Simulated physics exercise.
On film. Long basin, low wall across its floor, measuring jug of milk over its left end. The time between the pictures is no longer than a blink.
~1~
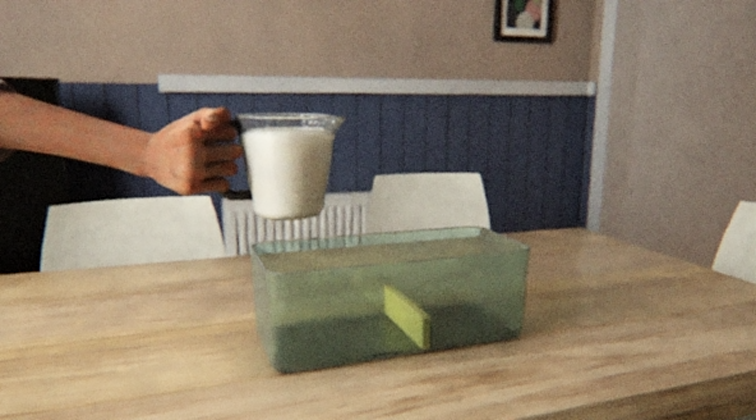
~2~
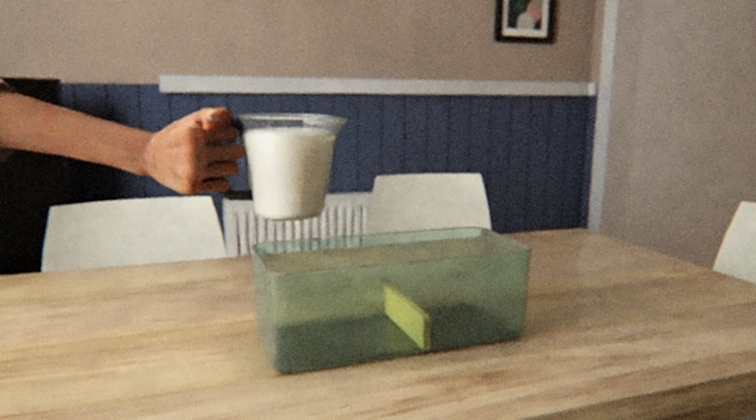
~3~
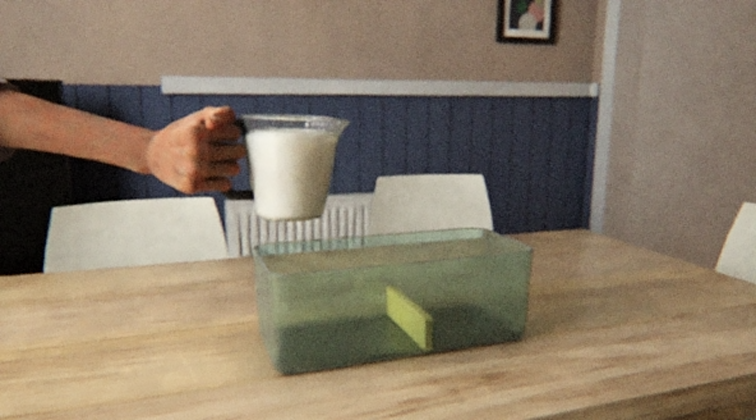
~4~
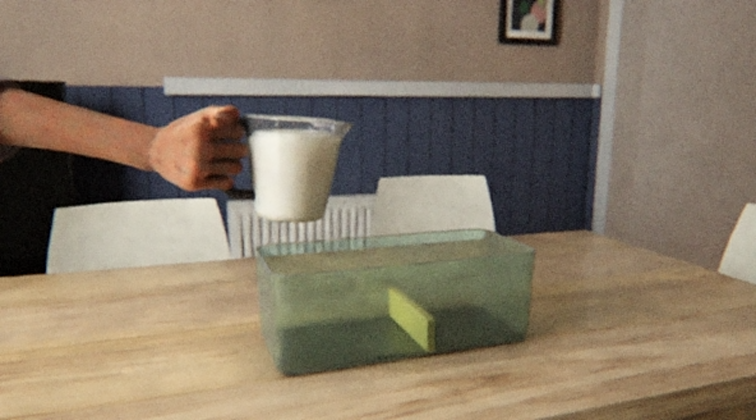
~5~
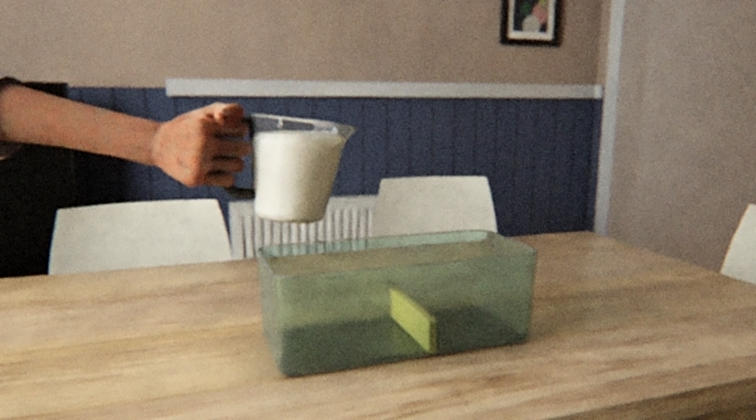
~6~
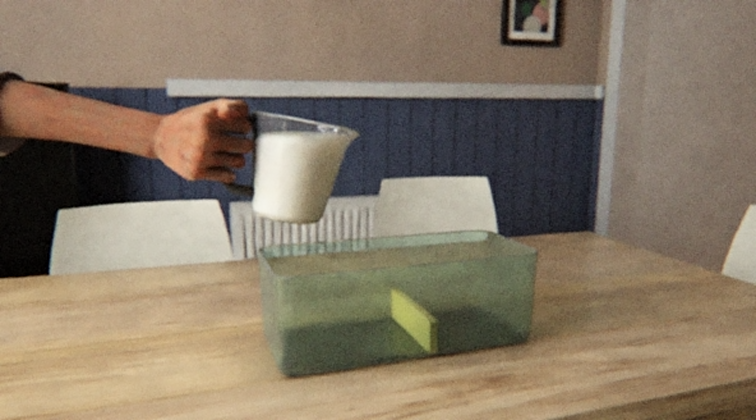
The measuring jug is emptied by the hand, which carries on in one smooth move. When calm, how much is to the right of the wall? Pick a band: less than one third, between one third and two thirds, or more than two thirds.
It is less than one third.
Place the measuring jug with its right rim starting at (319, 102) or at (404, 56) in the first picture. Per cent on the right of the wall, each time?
Roughly 5 % and 95 %.
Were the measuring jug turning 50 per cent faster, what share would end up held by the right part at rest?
Around 15 per cent ends up there.
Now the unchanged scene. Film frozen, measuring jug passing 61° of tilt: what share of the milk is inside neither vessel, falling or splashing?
About 15 per cent.
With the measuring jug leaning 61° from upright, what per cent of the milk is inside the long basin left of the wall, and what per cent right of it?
On the left near 5 in a hundred, on the right near 0 in a hundred.
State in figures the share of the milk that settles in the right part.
Some 25 per cent.
A moment on, the measuring jug is tipped part way and 77 per cent is still to pour, 4 is left of the wall and 2 right of it.
Next, the measuring jug is tipped on its side and 25 per cent is still to pour, 38 is left of the wall and 22 right of it.
Then the measuring jug is tipped on its side and 2 per cent is still to pour, 72 is left of the wall and 24 right of it.
Later the measuring jug is tipped on its side and 0 per cent is still to pour, 75 is left of the wall and 24 right of it.
Finally, 75 per cent lies left of the wall, 24 right of it and 1 outside.
